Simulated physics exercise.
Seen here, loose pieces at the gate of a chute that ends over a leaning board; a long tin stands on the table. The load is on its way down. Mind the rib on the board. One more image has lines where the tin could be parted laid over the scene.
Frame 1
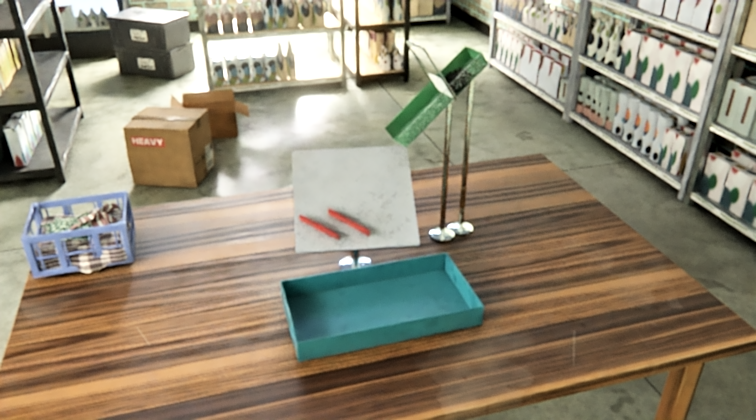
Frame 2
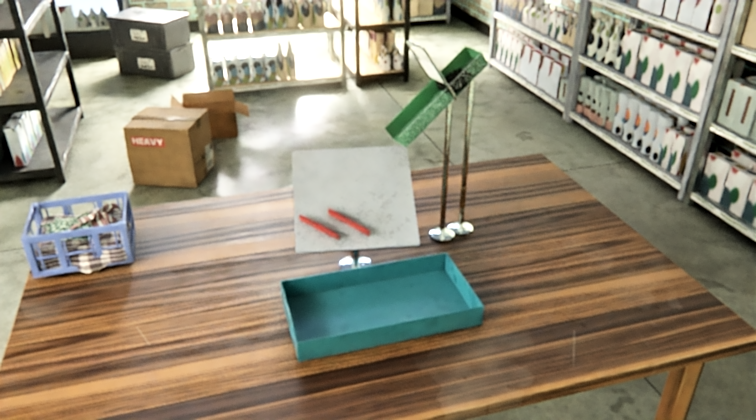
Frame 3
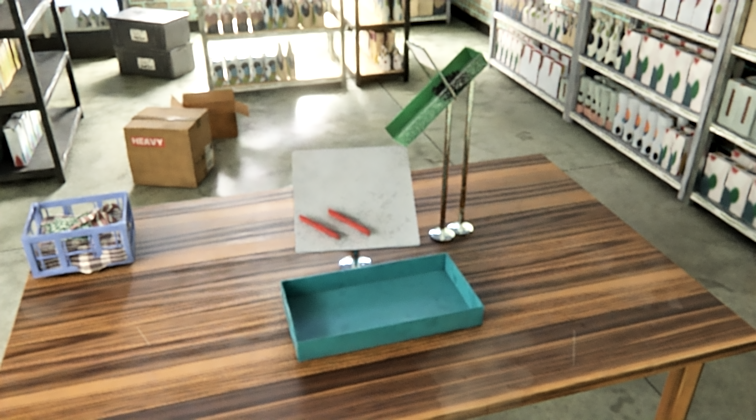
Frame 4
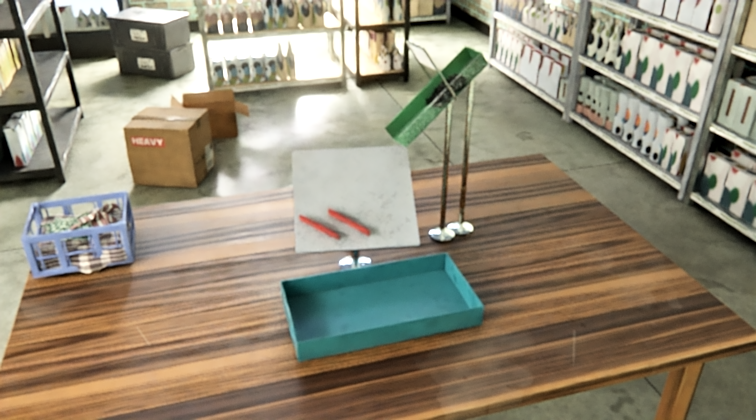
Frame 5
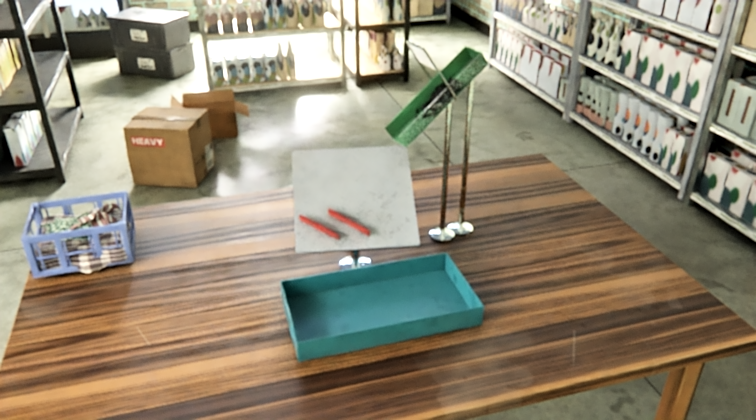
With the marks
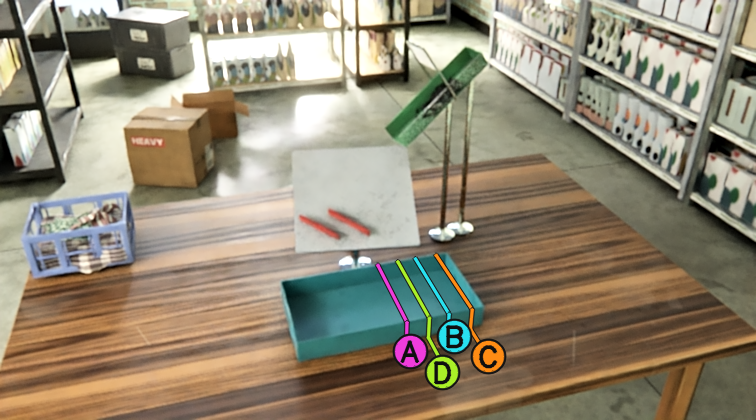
Dark pieces slid slowly down a tilted green chute above a wooden table, moving partway toward its lower left end, while the pale leaning board with red strips and the empty teal tray stayed still.
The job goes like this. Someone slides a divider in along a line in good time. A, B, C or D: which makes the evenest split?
I would pick line A.
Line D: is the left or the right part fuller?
Left.
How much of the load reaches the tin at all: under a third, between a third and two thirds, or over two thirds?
It is between a third and two thirds.
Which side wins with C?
More lands on the left.
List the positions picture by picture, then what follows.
Load behind the gate at (454, 82), black beans; lip of the chute at (399, 143), sloping fairly steeply, in the first picture.
Middle of the board at (354, 196), tilted fairly steeply; middle of its low edge at (359, 249); of its high edge at (350, 148), in the second picture.
Front corners of the tin at (297, 342) and (483, 306), empty; front of the load at (443, 95), in the third picture.
Middle of the load at (449, 89); its front at (428, 103), about a quarter of the way to the lip; rib from (300, 215) to (339, 236); rib from (328, 209) to (369, 232), in the fourth picture.
Middle of the load at (443, 95); its front at (417, 117), about half of the way to the lip, in the fifth picture.
On the marked copy, line A crosses the front rim at (406, 321); line B crosses the front rim at (448, 313); line C crosses the front rim at (471, 309); line D crosses the front rim at (429, 317).
Choosing A, of what is caught, about a third on the left of the divider, about two thirds on the right.
Choosing B, of what is caught, nearly all on the left of the divider, a stray few on the right.
Choosing C, of what is caught, all on the left of the divider, none on the right.
Choosing D, of what is caught, nearly all on the left of the divider, a small part on the right.
